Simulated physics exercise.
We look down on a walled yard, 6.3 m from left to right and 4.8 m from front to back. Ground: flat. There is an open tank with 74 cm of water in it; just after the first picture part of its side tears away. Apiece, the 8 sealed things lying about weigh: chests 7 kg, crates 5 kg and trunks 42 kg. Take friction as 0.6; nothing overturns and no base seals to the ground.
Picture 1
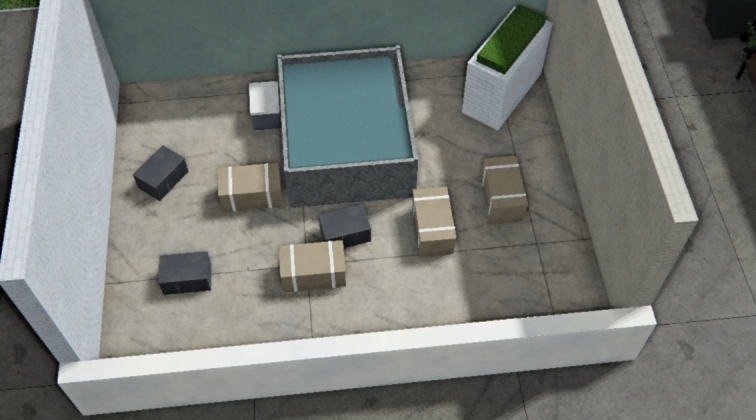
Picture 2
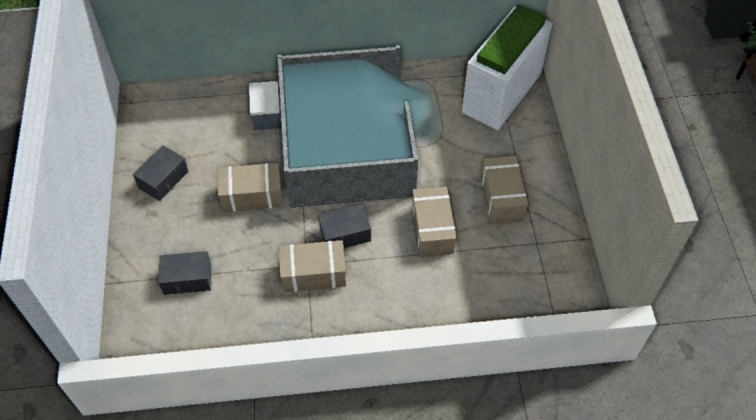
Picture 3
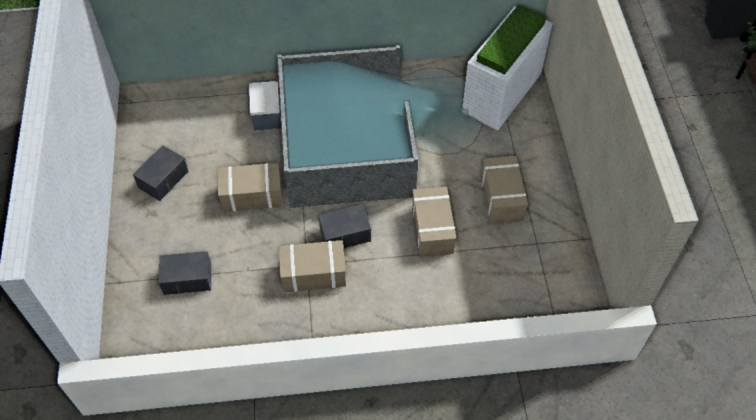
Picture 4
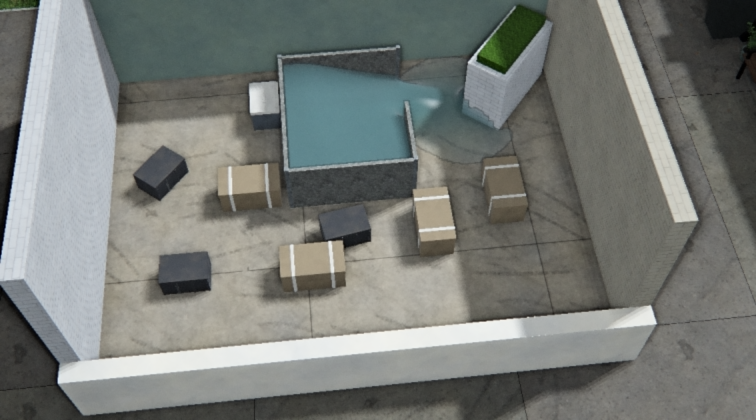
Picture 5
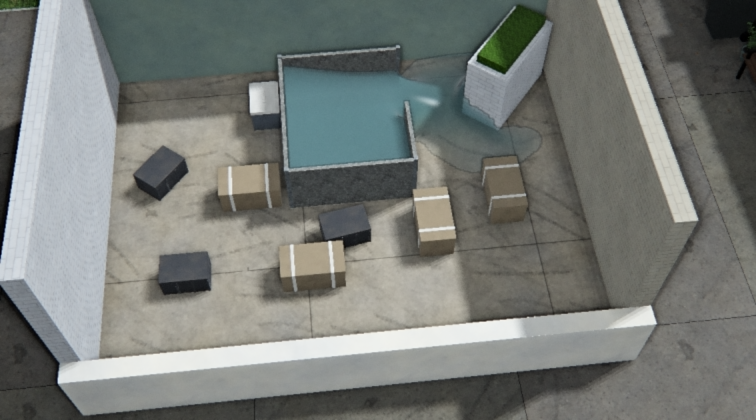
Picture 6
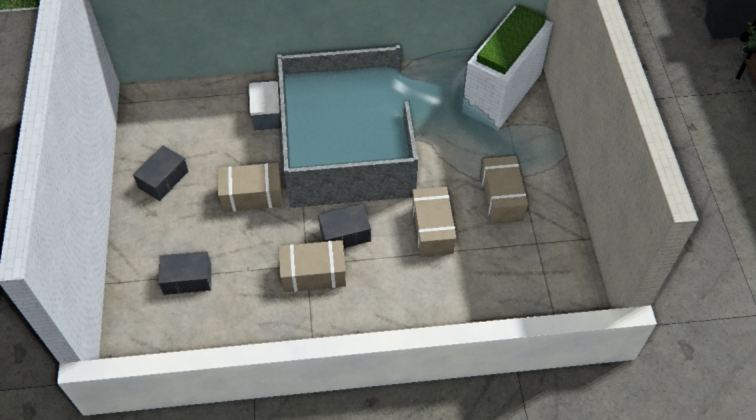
A walled yard with a stained stone floor is seen from high above, looking down at an angle. A grey-rimmed tank of blue-green water stands near the back wall, with a white planter of green grass to its right, a small white-topped block to its left, and tan boxes with pale bands and dark boxes spread around. Part of the tank's right side opens and water pours out, spreading around the planter and toward the rightmost tan box, while the boxes and camera stay still.
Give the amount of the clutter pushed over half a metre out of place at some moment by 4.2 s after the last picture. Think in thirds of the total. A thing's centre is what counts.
I predict the proportion will never get to a third.
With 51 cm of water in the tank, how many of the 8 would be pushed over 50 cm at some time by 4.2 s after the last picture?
The count would be 0.
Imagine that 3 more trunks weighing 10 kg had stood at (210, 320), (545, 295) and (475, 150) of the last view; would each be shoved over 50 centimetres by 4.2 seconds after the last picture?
Order as listed: Inside half a metre / beyond half a metre / beyond half a metre.
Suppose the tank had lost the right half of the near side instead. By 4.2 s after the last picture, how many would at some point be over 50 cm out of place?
In that case the number is 3.
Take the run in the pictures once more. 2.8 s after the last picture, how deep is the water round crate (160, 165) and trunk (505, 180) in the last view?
Depths: Near 0 cm, then near 5 cm.
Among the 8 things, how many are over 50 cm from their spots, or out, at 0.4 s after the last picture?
The answer is 0.
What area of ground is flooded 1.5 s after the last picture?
Near 11.5 m2 in all.
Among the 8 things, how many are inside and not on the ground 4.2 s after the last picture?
That would be 0 of them.
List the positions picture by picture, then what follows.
The first frame shows a chest at (264, 97), on the bottom; a crate at (183, 267) rests on the ground; water covers 3.1 m2; 0 of 8 have shifted.
The second frame shows a chest at (264, 97), on the bottom; a crate at (183, 267) rests on the ground; water covers 3.6 m2; 0 of 8 have shifted.
The third frame shows a chest at (264, 97) rests on the ground; a crate at (183, 267) rests on the ground; 4.5 m2 under water; 0 of 8 have shifted.
The fourth frame shows a chest at (264, 97), on the bottom; a crate at (183, 267), on the bottom; 5.2 m2 under water; 0 of 8 have shifted.
The fifth frame shows a chest at (264, 97) rests on the ground; a crate at (183, 267) rests on the ground; water covers 5.7 m2; 0 of 8 have shifted.
The sixth frame shows a chest at (264, 97), on the bottom; a crate at (183, 267) rests on the ground; water covers 6.1 m2; 0 of 8 have shifted.
Then, 0.4 s after the last picture 0 of 8 are over 50 cm from their spots; 0 afloat.
Then, 1.5 s after the last picture 0 of 8 are over 50 cm from their spots; 0 afloat.
Then, 2.8 s after the last picture 1 of 8 are over 50 cm from their spots; 0 afloat.
Then, 4.2 s after the last picture 2 of 8 are over 50 cm from their spots, and 2 have been at some point; 0 afloat.
